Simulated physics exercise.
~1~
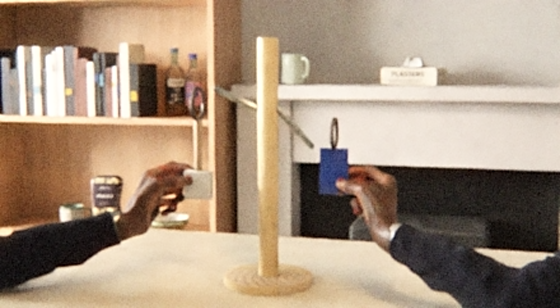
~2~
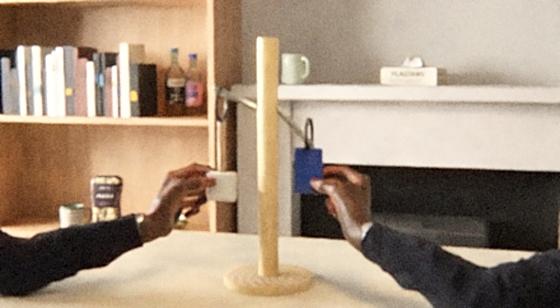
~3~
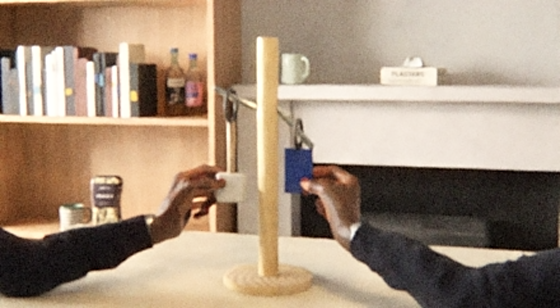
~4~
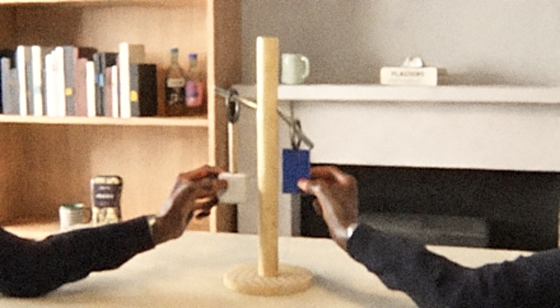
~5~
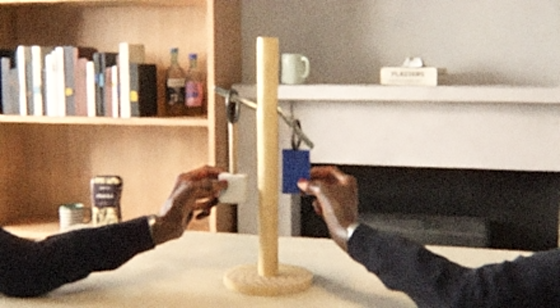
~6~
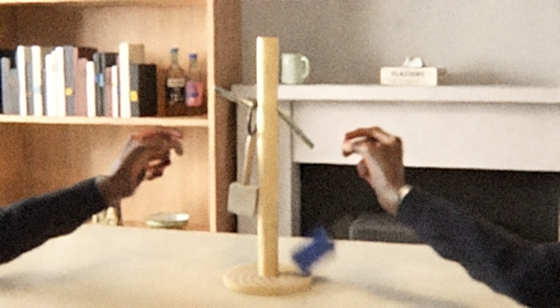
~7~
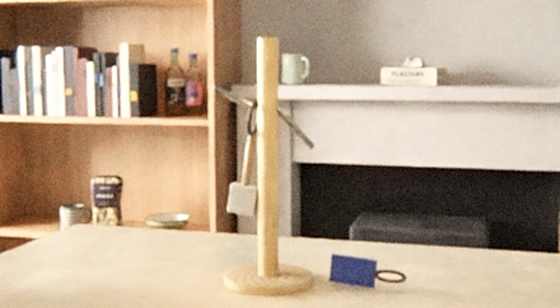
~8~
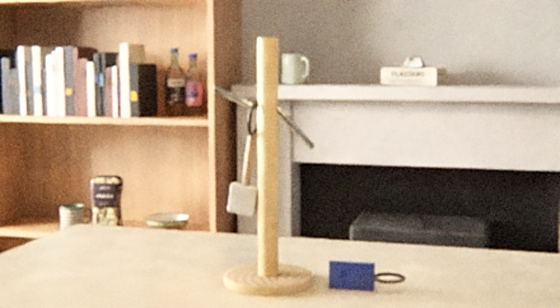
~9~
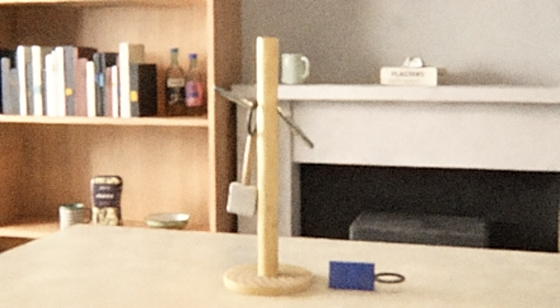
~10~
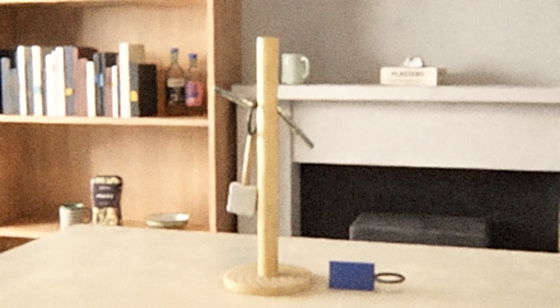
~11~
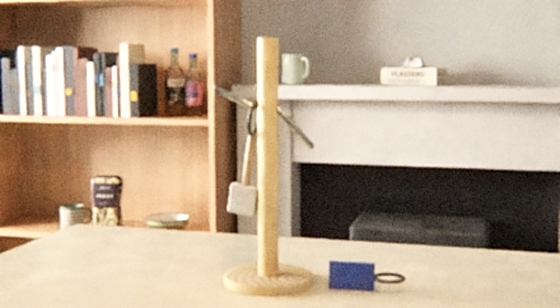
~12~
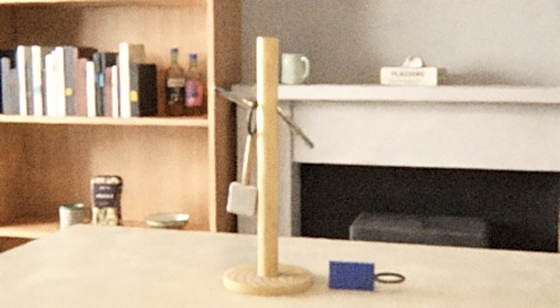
Two hands holding a white brush and a blue tag to a wooden stand's pegs, releasing both, the brush hanging, the tag falling.
